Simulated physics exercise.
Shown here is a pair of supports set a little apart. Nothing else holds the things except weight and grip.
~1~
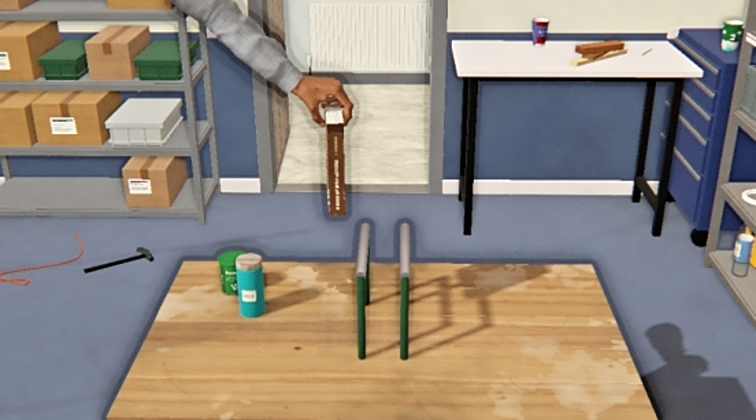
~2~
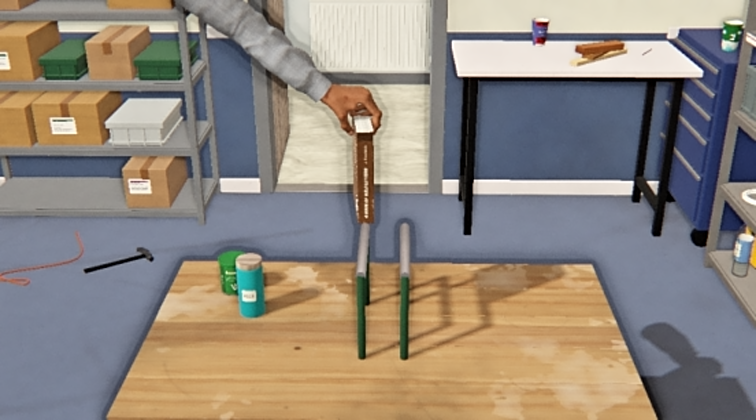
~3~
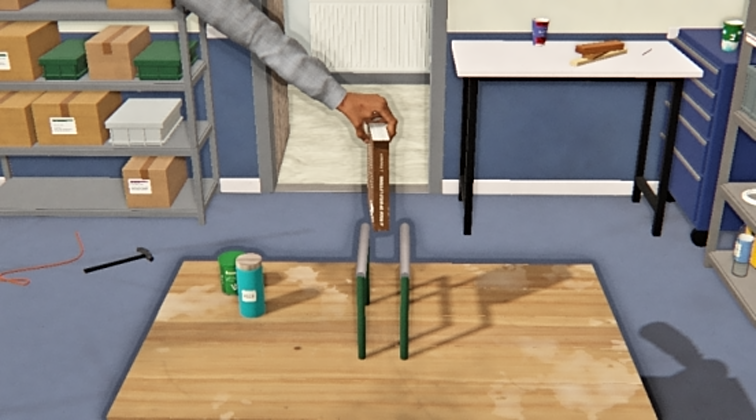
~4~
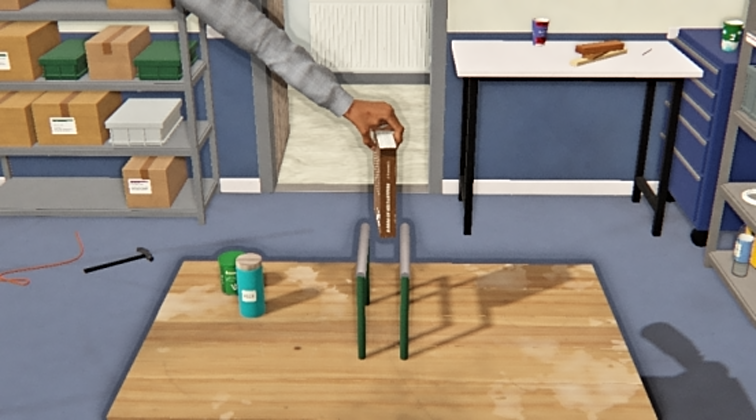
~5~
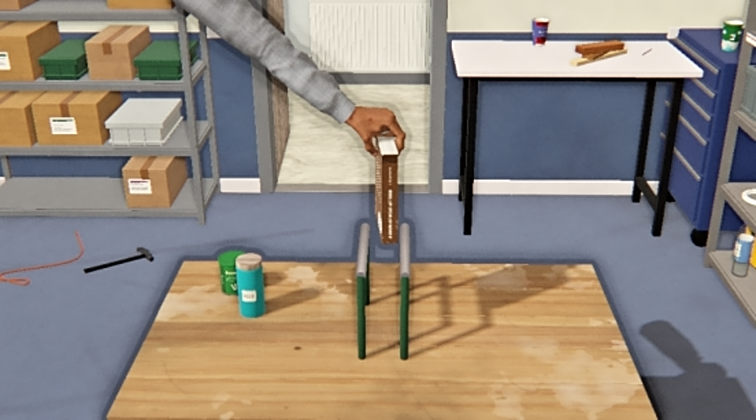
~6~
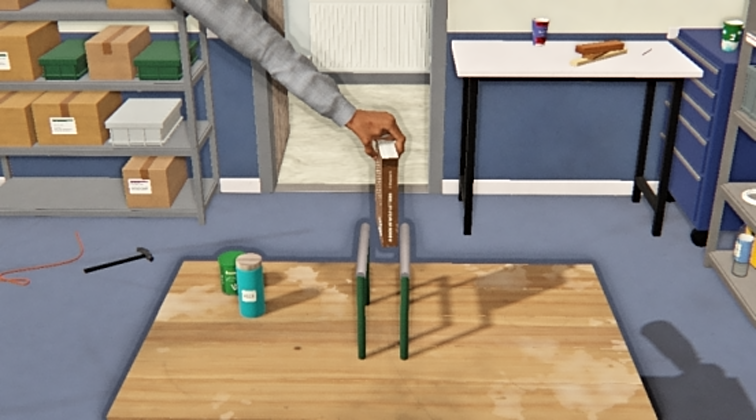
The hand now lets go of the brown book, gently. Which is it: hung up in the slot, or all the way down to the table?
I'd say it passes the gap and lands below.
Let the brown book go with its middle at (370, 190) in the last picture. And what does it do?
Let go there, it makes it through.
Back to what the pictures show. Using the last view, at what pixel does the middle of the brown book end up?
It finishes at around (386, 292).
Then, 0.20 s on from there, brown book shifted a little near (386, 208).
Then, 0.30 s on from there, brown book shifted about its own width near (386, 263).
Then, 0.50 s on from there, brown book shifted well along near (386, 290).
In the end, moved from the start, brown book; the other 2 unmoved. At the end, from the last picture's camera, brown book near (386, 292). The book drops through.
